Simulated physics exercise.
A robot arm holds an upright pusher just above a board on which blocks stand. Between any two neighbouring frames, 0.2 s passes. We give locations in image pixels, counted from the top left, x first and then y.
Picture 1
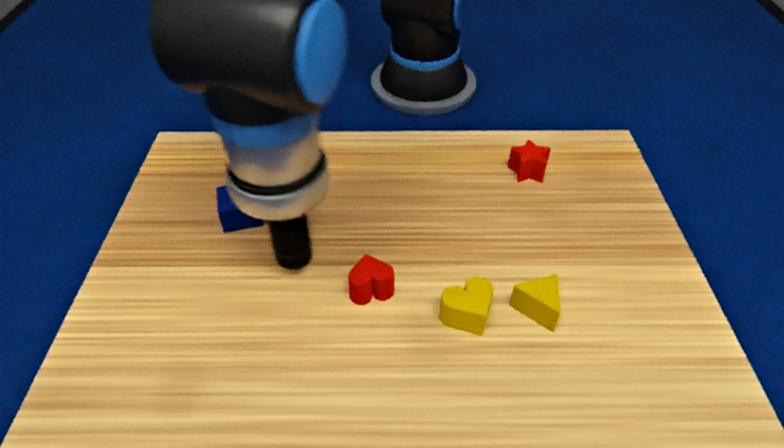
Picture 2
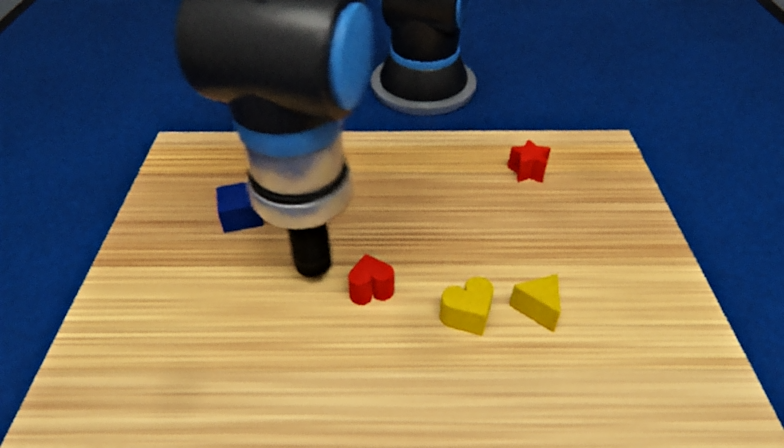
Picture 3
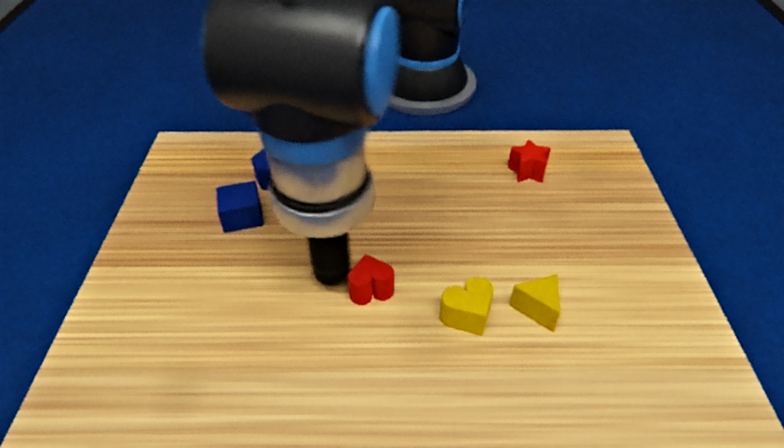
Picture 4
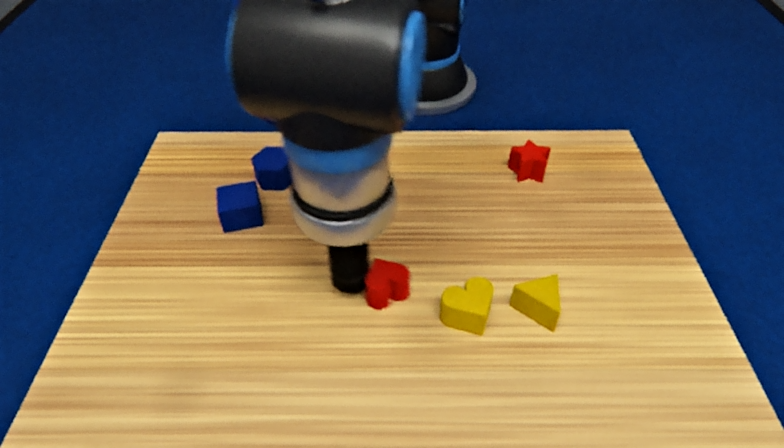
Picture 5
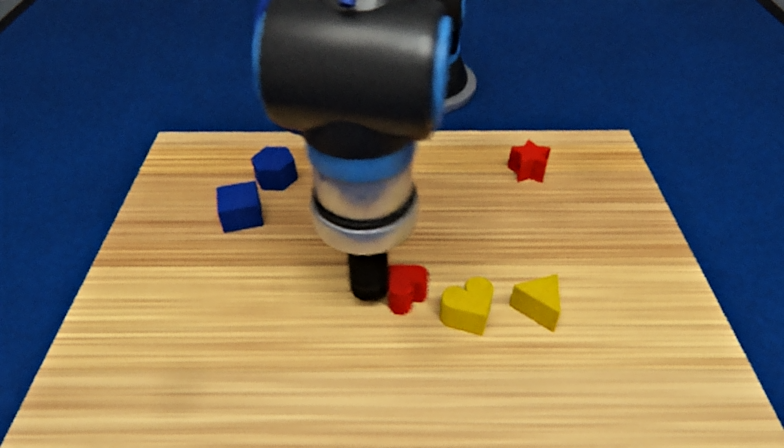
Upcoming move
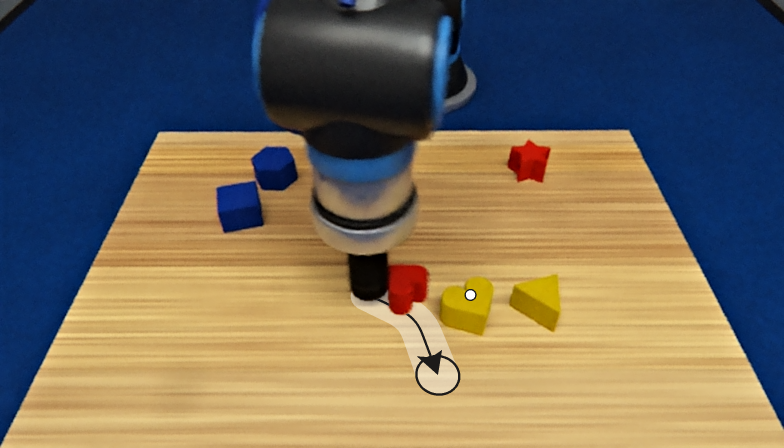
The footage shows a robot arm moving its black pusher rightward and slightly toward the viewer across a wooden board, then nudging a red heart right, nearer a yellow heart, while the other blocks stay still.
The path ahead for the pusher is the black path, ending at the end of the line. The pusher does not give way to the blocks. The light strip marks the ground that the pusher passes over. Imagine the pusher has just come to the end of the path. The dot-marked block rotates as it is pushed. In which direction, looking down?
Spins counterclockwise.
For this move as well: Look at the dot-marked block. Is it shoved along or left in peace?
By the last moment, the dot-marked block will have left its place.
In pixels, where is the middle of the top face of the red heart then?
Top centre: (456, 296).
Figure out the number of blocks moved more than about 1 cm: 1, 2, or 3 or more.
The answer is two blocks.
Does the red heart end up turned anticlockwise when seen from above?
Yes.
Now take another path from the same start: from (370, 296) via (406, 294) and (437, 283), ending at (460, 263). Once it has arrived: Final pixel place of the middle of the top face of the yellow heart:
About (493, 302).
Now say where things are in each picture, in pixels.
Pusher tip (295, 257); block tops, red heart (370, 270); yellow heart (471, 295), in the first picture.
Pusher (314, 264); blocks unchanged, in the second picture.
Pusher (332, 272); blocks unchanged, in the third picture.
Pusher (351, 279); red heart (386, 273), in the fourth picture.
Pusher (369, 287); red heart (406, 277); yellow heart (471, 295), in the fifth picture.
Path on the board, from (370, 296) by way of (403, 312) and (424, 339) to (438, 375); the dot is on the yellow heart.
The first path, step by step. One third of the way, pusher (403, 303); red heart (440, 285); yellow heart (479, 297).
Two thirds of the way, pusher (425, 331); red heart (456, 296), turned 20° anticlockwise; yellow heart (495, 299), turned 30° anticlockwise.
At the end, pusher (439, 366); red heart (456, 296), turned 20° anticlockwise; yellow heart (495, 299), turned 30° anticlockwise.
